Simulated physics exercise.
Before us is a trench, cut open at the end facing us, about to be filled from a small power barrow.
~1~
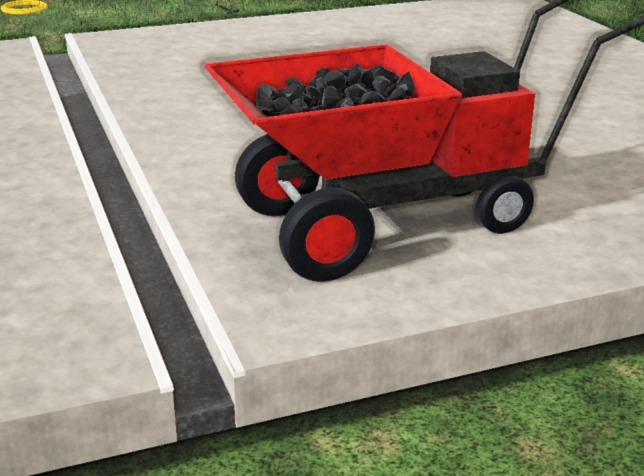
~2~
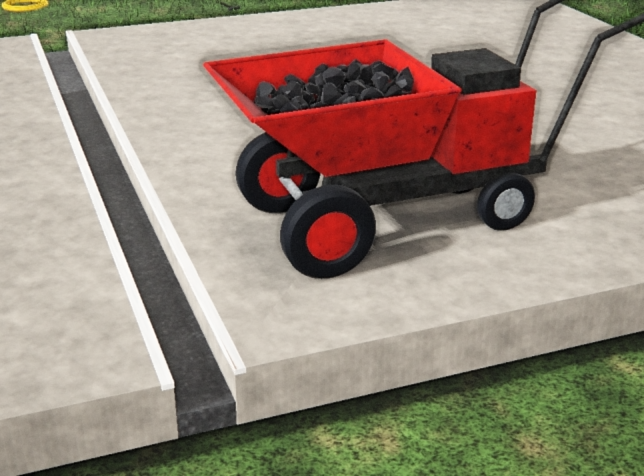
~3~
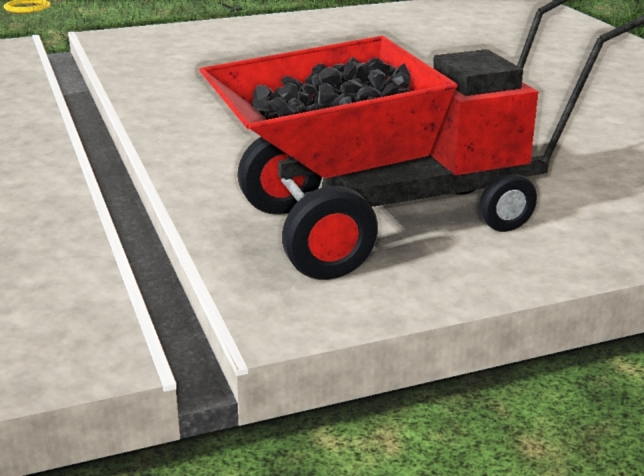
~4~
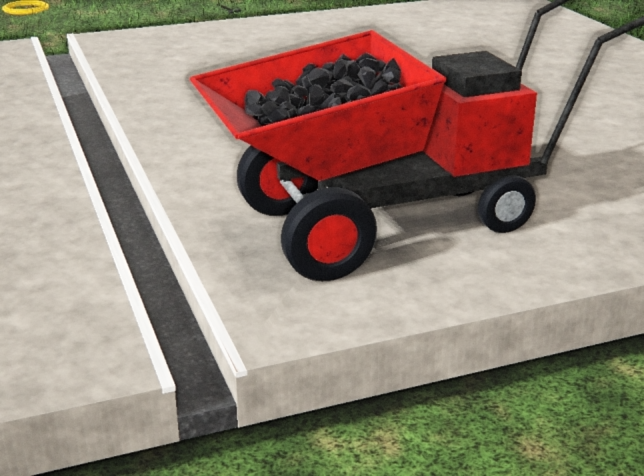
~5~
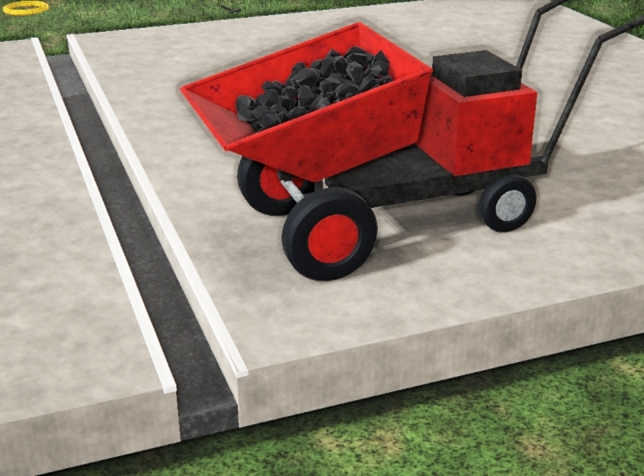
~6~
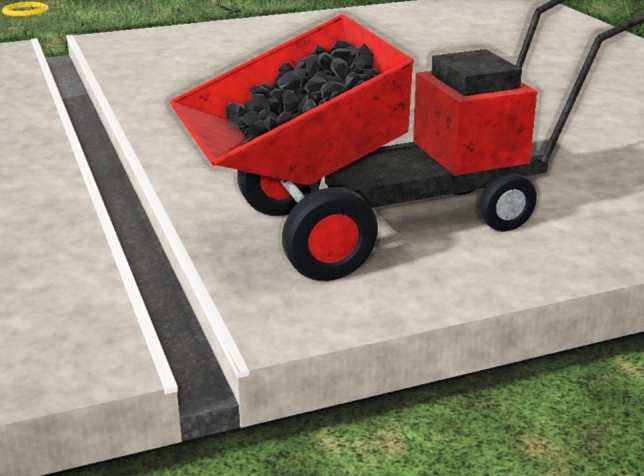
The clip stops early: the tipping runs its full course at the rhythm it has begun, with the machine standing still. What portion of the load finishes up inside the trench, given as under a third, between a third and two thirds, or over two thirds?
Inside the trench: Between a third and two thirds.
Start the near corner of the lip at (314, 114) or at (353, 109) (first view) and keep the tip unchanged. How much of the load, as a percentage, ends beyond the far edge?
Try 1: 0 %. Try 2: 0 %.
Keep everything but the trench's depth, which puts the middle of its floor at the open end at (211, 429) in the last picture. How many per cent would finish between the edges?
It lands somewhere near 60 percent.
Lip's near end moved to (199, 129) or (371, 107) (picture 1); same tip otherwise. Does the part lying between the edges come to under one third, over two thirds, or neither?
For the first position, under a third; for the second, less than a third.
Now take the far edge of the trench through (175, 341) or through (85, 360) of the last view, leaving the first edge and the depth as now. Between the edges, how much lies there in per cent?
Well, it'd be something like 20 per cent the first time and 90 per cent the second.
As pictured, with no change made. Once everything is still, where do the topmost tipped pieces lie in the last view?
Roughly (117, 267).
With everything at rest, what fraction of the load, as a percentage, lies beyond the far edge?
It works out to close to 25 per cent.
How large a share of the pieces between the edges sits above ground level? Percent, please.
25 per cent or thereabouts.
Soon, skip tipped steeply; all in the skip.
A while on, skip tipped steeply; about two thirds in the skip; about a quarter in or heaped over the trench; a small part beyond it.
Towards the end, skip tipped right over; about a third in the skip; about half in or heaped over the trench; about a quarter beyond it.
Finally, skip tipped right over; about a third in the skip; about half in or heaped over the trench; about a quarter beyond it.
